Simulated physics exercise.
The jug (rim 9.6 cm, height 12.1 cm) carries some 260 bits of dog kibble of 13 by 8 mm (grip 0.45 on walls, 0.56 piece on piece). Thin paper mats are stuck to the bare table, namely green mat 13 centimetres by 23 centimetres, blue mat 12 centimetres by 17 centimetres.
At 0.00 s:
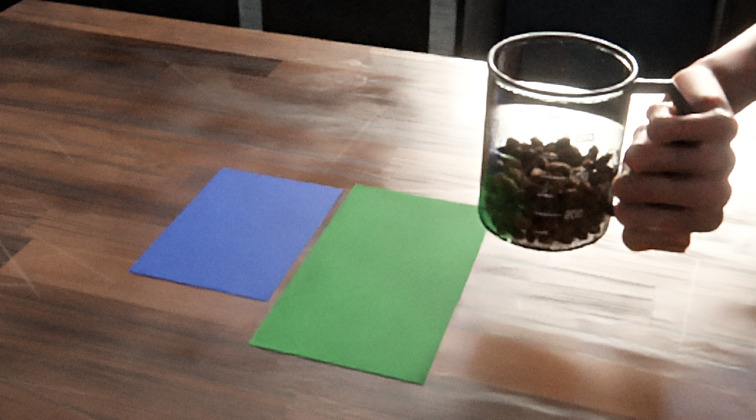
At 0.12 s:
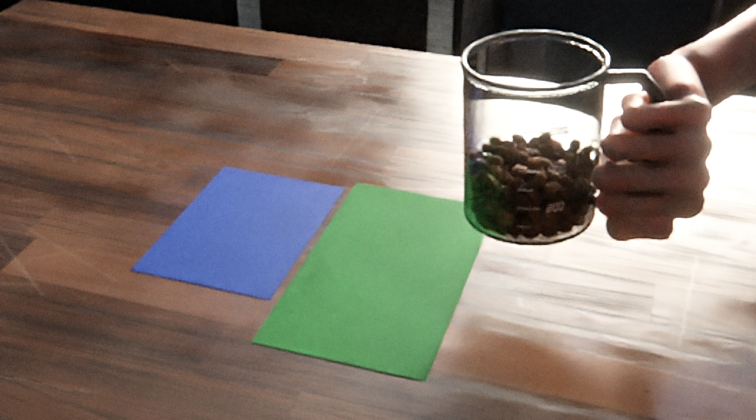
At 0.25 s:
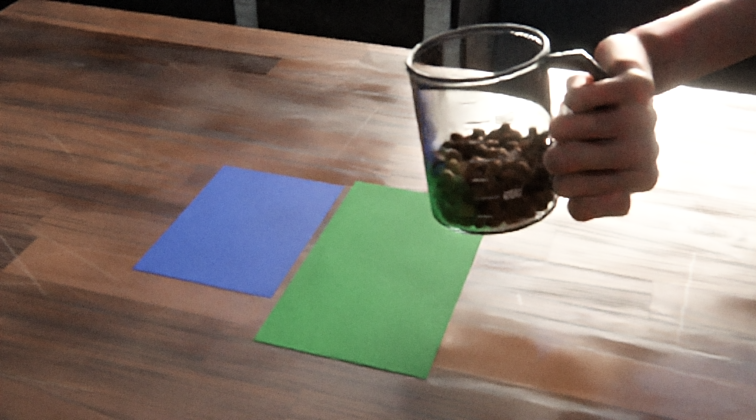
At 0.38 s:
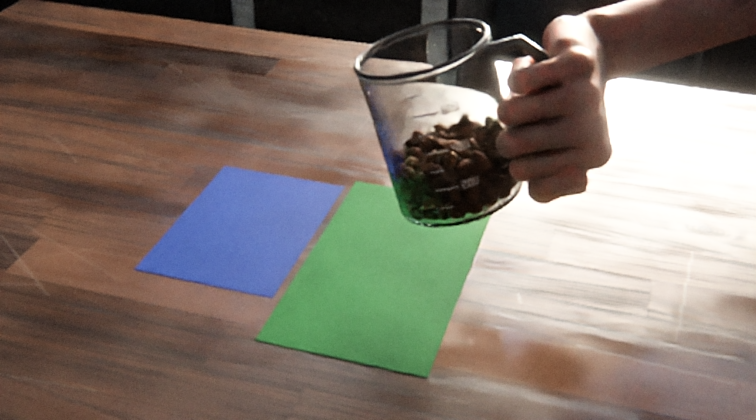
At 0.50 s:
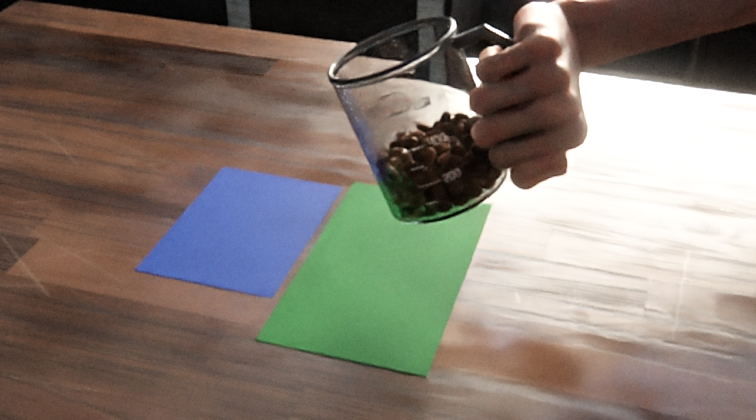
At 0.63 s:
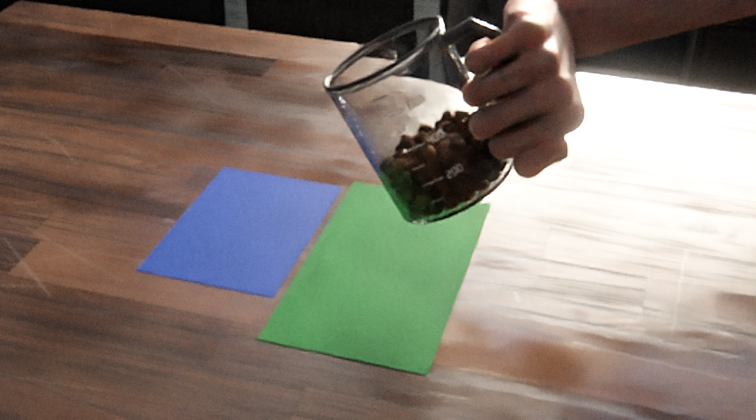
A hand carrying a clear jug of brown dog kibble leftward above green and blue mats, tilting it steadily to the left.
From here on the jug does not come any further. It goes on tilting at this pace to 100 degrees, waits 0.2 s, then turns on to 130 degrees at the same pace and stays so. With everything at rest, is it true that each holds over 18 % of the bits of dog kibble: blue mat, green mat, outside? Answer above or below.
Blue mat: Above; green mat: Above; outside: Below.
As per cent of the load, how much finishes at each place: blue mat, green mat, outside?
Per hundred: Blue mat 25, green mat 70, and 5 outside.
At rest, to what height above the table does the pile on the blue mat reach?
It reaches about 2.0 cm above the table.
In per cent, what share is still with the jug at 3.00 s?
Something like 0 per cent is still in there.
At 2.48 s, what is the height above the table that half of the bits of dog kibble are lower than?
I'd say close to 12 cm.
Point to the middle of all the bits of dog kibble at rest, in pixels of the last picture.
(339, 238) or so.
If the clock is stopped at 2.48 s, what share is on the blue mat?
Close to 5 in a hundred by then.
Then, at 1.34 s, tilt 69 degrees; jug 100 %; middle of all pieces on or above the table near (458, 148).
After 1.93 s, tilt 100 degrees; jug 100 %; middle of all pieces on or above the table near (452, 142).
After 2.48 s, tilt 113 degrees; green mat 5 %, jug 90 %, blue mat 5 %; middle of all pieces on or above the table near (433, 154).
After 3.00 s, tilt 130 degrees; green mat 70 %, outside 5 %, blue mat 20 %; middle of all pieces on or above the table near (337, 230).
In the end, at 3.6 s, green mat 70 %, outside 5 %, jug 0 %, blue mat 25 %.
